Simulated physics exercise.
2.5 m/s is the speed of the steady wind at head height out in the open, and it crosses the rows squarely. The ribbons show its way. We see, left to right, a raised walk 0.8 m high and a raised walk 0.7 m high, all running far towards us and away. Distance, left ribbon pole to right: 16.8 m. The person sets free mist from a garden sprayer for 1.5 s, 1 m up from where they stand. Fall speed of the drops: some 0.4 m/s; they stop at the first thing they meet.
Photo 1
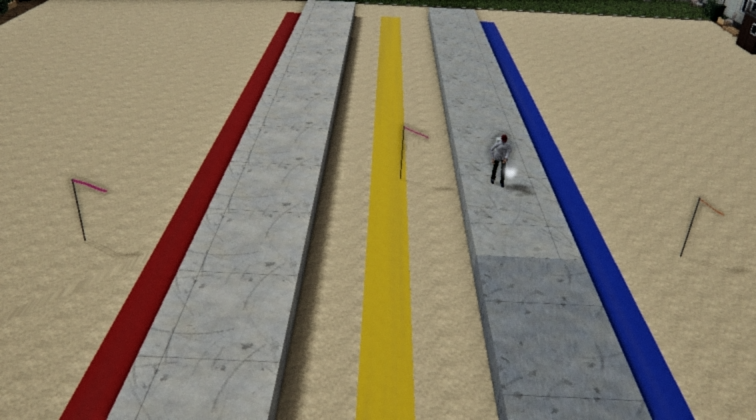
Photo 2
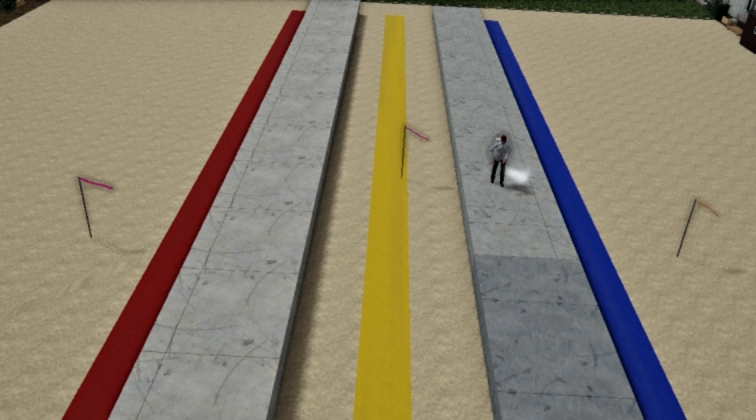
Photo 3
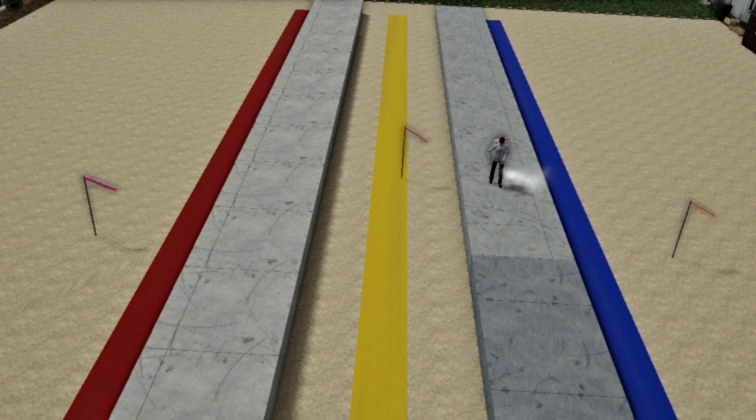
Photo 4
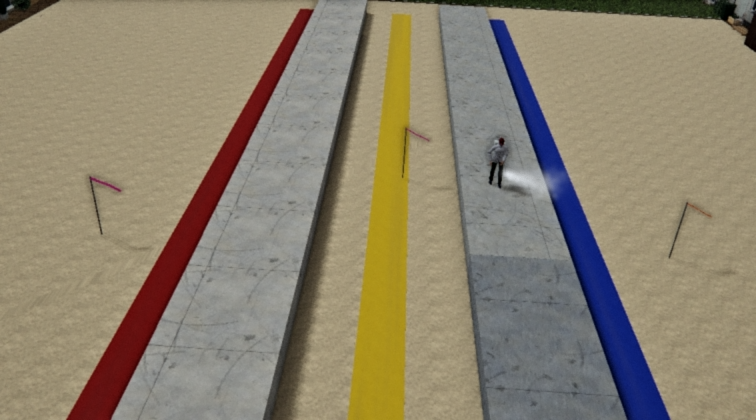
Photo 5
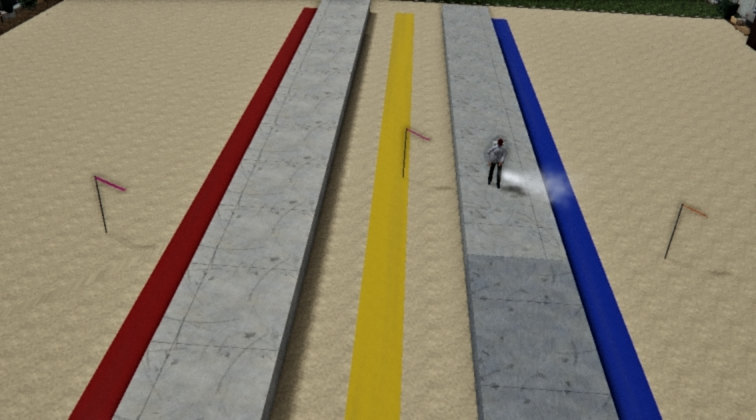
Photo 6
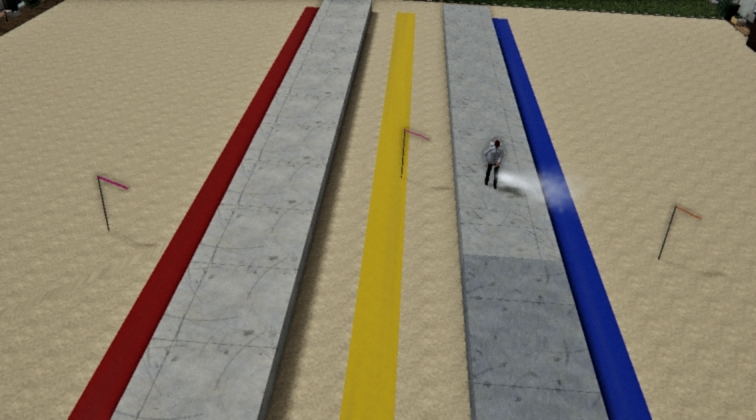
White mist spreading rightward from a person standing on the right raised walk, reaching across the blue strip as ribbons flutter on poles.
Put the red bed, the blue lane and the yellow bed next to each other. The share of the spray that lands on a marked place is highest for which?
Highest for blue.
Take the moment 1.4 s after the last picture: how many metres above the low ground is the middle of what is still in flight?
The middle sits roughly 0.8 m above the low ground.
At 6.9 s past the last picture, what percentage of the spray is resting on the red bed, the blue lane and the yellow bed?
The shares are around 0 percent red, 20 percent blue, 0 percent yellow.
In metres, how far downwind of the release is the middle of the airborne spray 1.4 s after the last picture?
Reading: Near 3.0 m.
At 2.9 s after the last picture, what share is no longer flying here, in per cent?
Close to 40 percent of it.
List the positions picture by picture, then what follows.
The left ribbon ends at (107, 191), leaning 70 degrees to the right, the spray in the air spans x = 505 to 515 around y = 170 and it comes from (509, 169), in the first frame.
The spray in the air spans x = 510 to 525 around y = 175, the yellow one passes (388, 240), the blue one passes (587, 250) and the red one passes (190, 229), in the second frame.
The inner ribbon ends at (427, 142), leaning 60 degrees to the right, the spray in the air spans x = 505 to 545 around y = 175 and the top of the left raised walk crosses (272, 185), in the third frame.
The left ribbon ends at (121, 191), leaning 65 degrees to the right, the spray in the air spans x = 505 to 560 around y = 180, the yellow one passes (390, 198), the blue one passes (565, 208) and the red one passes (217, 187), in the fourth frame.
The right ribbon ends at (707, 217), leaning 65 degrees to the right and the spray in the air spans x = 505 to 570 around y = 180, in the fifth frame.
The inner ribbon ends at (428, 140), leaning 70 degrees to the right, the spray in the air spans x = 500 to 580 around y = 185 and the top of the right raised walk crosses (503, 202), in the sixth frame.
Then, 1.4 s after the last picture, 96 % is in the air or yet to come; 0 % lies on the yellow bed, 1 % on the blue lane and 0 % on the red bed; the middle of what still flies is 0.9 m above the low ground, near (596, 204).
Then, 2.9 s after the last picture, 58 % is in the air or yet to come; 0 % lies on the yellow bed, 14 % on the blue lane and 0 % on the red bed; the middle of what still flies is 0.4 m above the low ground, near (662, 221).
Then, 6.9 s after the last picture, 9 % is in the air or yet to come; 0 % lies on the yellow bed, 21 % on the blue lane and 0 % on the red bed.
Then, 18.9 s after the last picture, 0 % is in the air or yet to come; 0 % lies on the yellow bed, 21 % on the blue lane and 0 % on the red bed.
Then, 43.9 s after the last picture, 0 % is in the air or yet to come; 0 % lies on the yellow bed, 21 % on the blue lane and 0 % on the red bed.
